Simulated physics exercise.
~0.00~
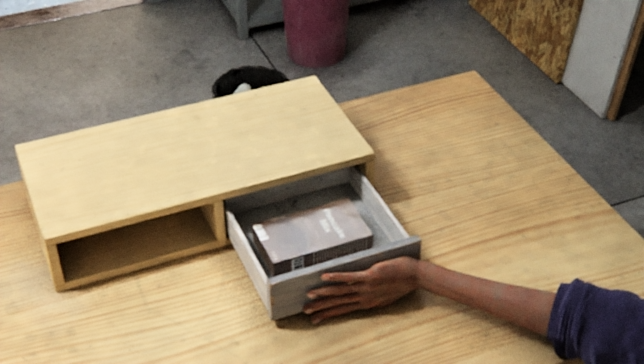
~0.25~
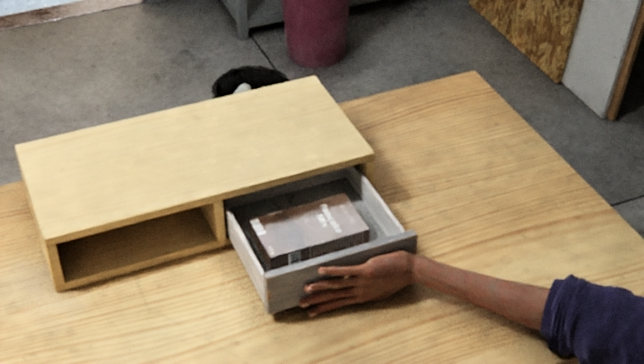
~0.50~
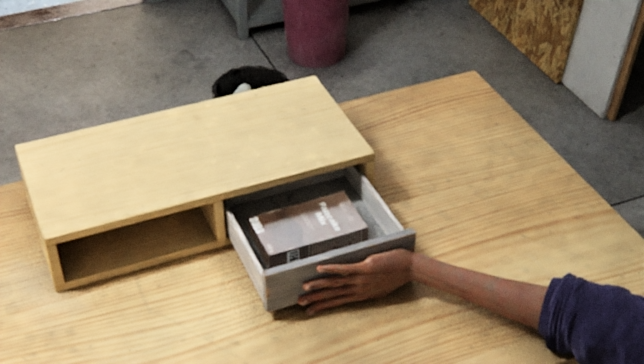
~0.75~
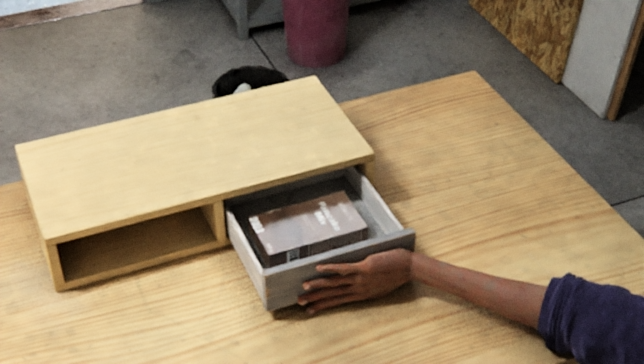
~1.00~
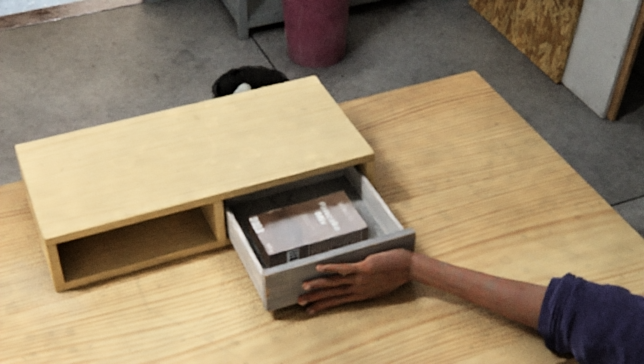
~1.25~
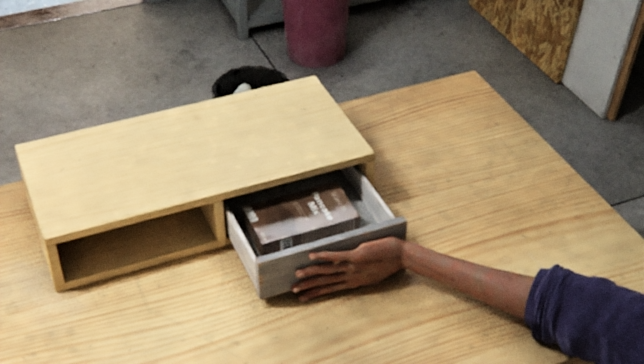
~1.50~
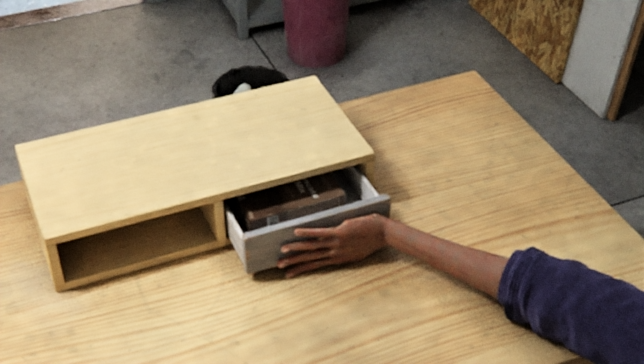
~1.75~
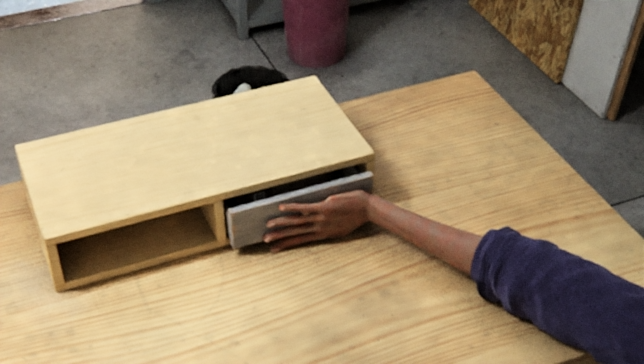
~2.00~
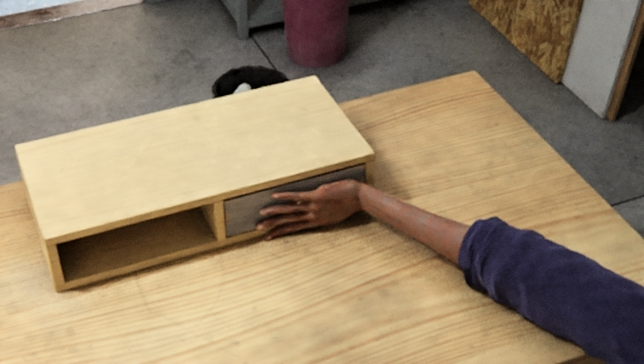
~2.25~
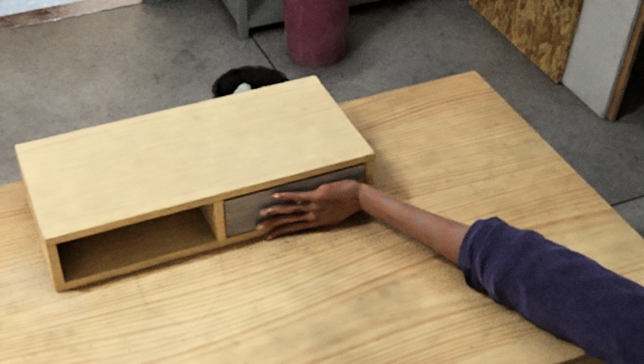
The clip shows a hand resting against the front of an open grey drawer holding a brown packet, in a low wooden chest on a table. After a slight push and a pause, the hand pushes the drawer steadily in until it shuts flush, hiding the packet.
